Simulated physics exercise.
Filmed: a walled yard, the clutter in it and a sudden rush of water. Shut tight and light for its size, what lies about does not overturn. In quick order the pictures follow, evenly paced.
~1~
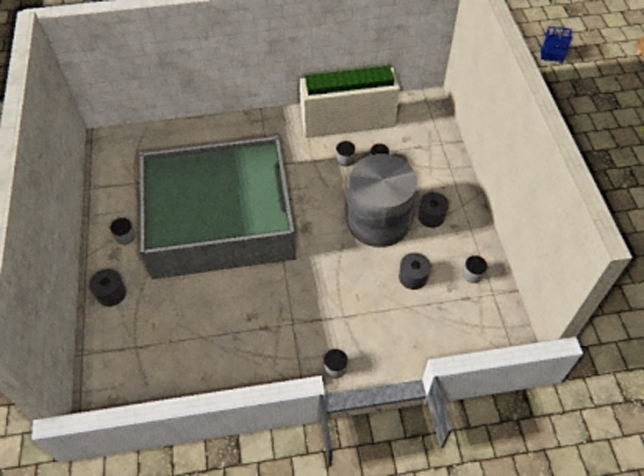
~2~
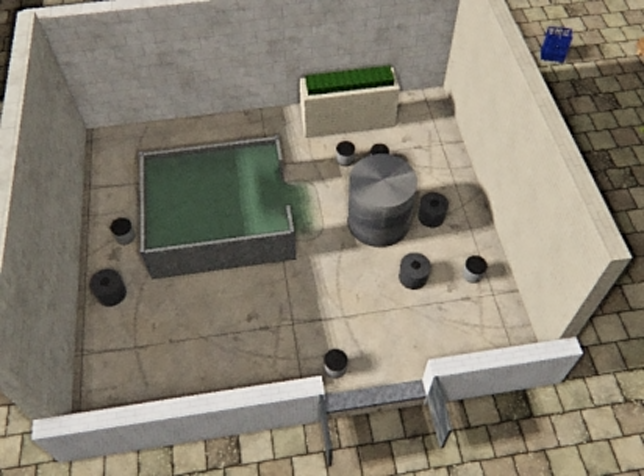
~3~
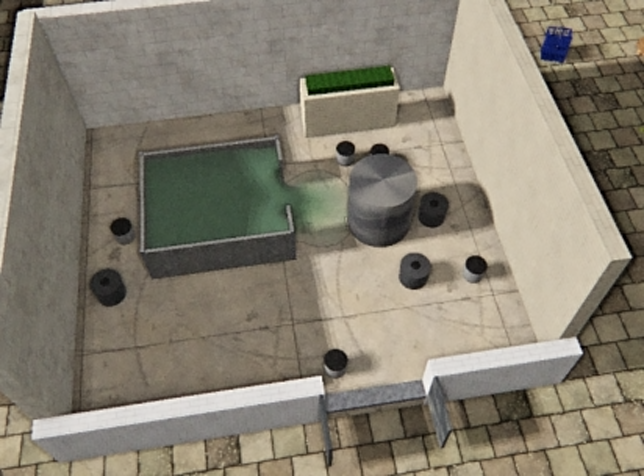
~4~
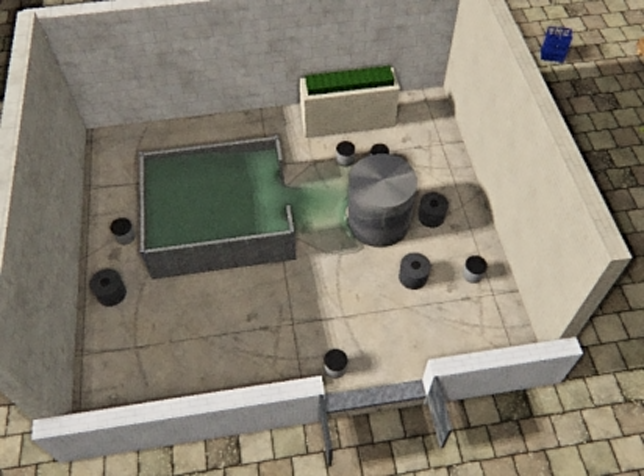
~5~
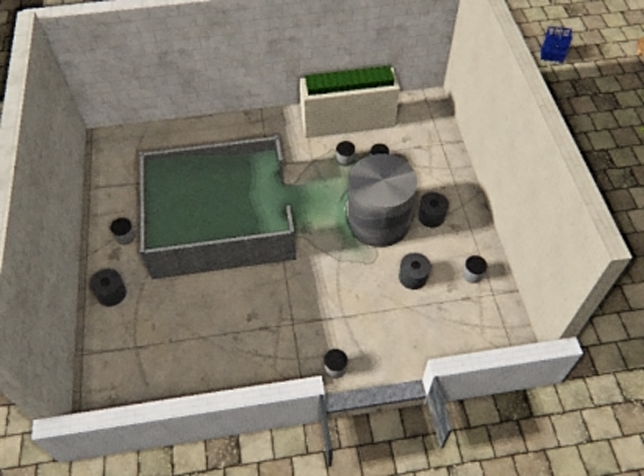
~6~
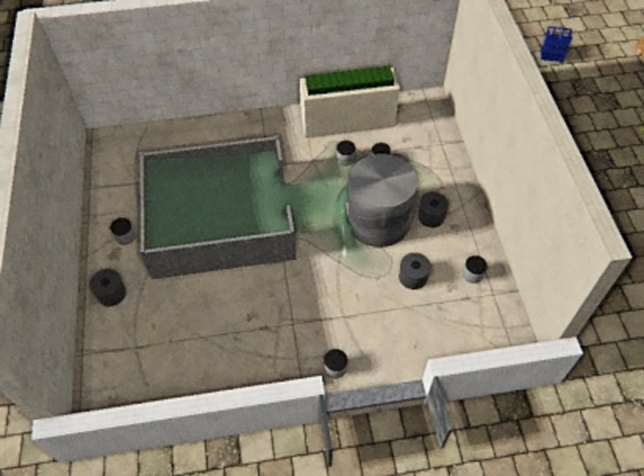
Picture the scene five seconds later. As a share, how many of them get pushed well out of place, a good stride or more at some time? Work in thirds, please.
My answer: Two thirds or above.
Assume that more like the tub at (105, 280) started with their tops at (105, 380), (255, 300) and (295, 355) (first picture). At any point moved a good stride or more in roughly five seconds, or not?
Copy one: Barely shifts; copy two: Barely shifts; copy three: Slides well clear.
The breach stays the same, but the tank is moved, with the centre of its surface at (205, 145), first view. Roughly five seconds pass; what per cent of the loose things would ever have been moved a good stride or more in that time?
Close to 80 in a hundred.
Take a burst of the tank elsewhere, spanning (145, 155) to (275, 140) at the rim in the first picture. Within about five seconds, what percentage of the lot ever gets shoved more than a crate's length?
Some 90 per cent.
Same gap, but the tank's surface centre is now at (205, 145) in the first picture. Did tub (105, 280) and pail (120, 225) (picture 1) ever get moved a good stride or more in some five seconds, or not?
Respectively: Lacked the distance and lacked the distance.
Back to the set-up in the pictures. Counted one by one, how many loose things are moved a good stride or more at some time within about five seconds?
Counting them up gives 6.
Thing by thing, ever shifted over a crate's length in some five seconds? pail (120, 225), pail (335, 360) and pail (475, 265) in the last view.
Short of that; goes that far; goes that far.
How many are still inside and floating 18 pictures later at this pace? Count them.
The figure is 2.
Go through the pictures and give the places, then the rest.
The first picture shows a pail at (380, 151) rests on the ground; a pail at (346, 148), on the bottom; 0 of 8 have shifted.
The second picture shows a pail at (380, 151) rests on the ground; a pail at (346, 148), on the bottom; 0 of 8 have shifted.
The third picture shows a pail at (380, 151) rests on the ground; a pail at (346, 148) rests on the ground; 0 of 8 have shifted.
The fourth picture shows a pail at (380, 151), on the bottom; a pail at (346, 148), on the bottom; 0 of 8 have shifted.
The fifth picture shows a pail at (380, 151) rests on the ground; a pail at (346, 148) rests on the ground; 0 of 8 have shifted.
The sixth picture shows a pail at (381, 149) rests on the ground, close to its start; a pail at (346, 147), on the bottom; 0 of 8 have shifted.
A moment on, 2 of 8 are well off their spots; 0 afloat.
Next, 2 of 8 are well off their spots; 1 afloat.
Later, 3 of 8 are well off their spots; 2 afloat.
In the end, 6 of 8 are well off their spots, and 6 have been at some point; 5 afloat.
